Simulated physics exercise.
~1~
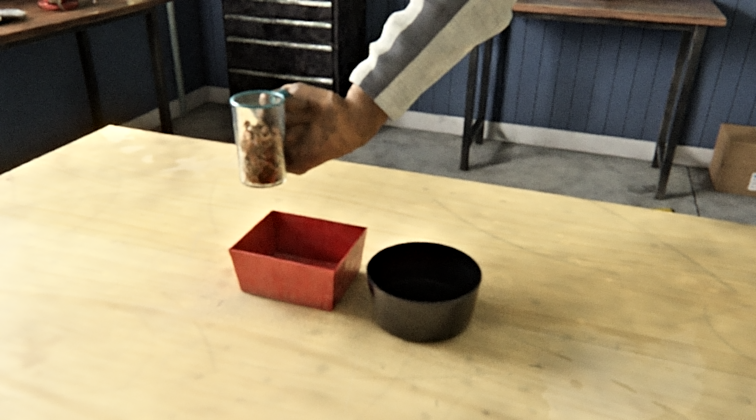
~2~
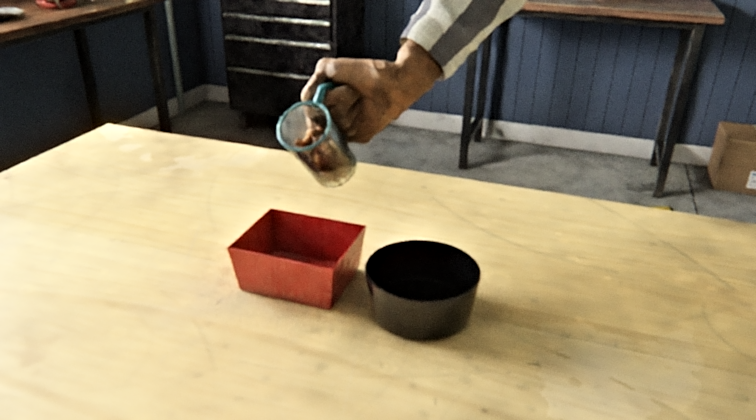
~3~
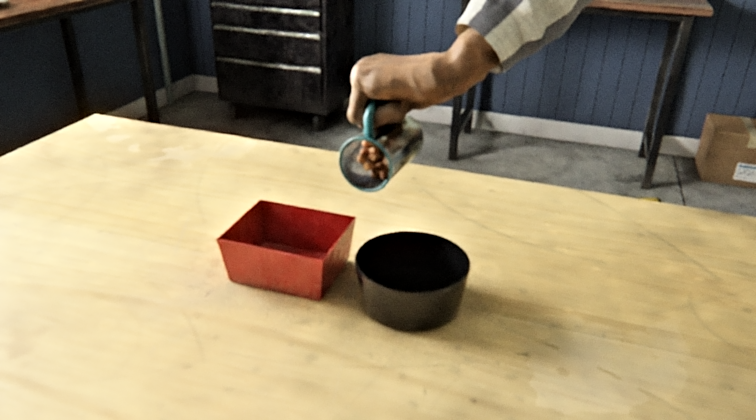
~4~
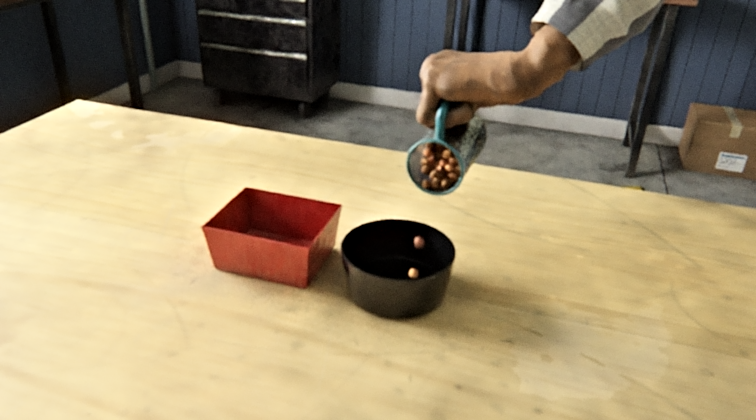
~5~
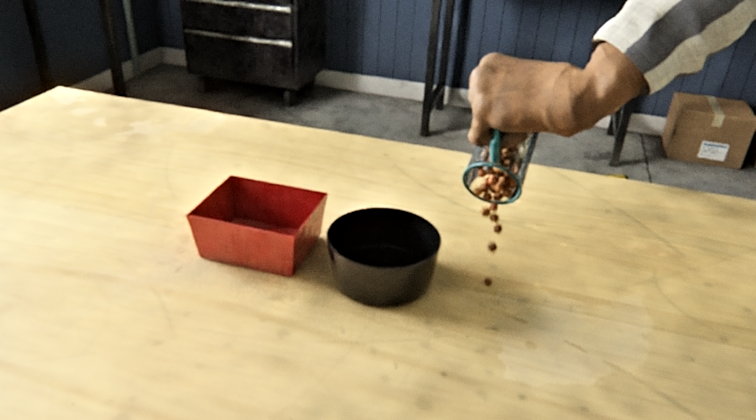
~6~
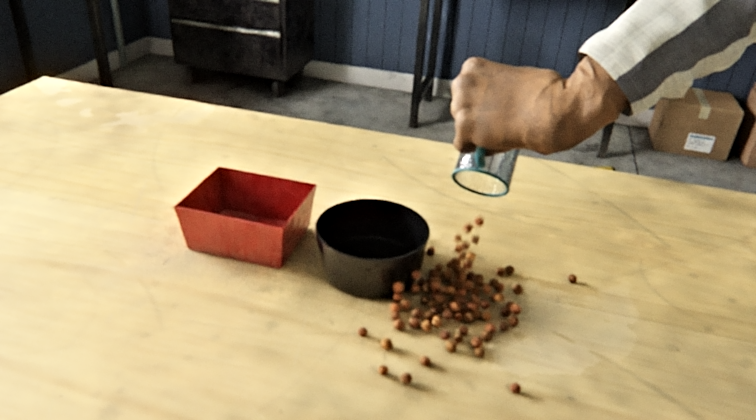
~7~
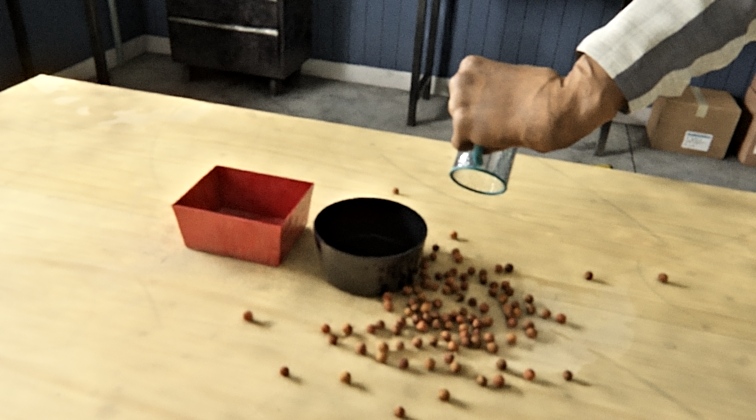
A hand carries a glass rightward past two containers and spills brown balls across the table.
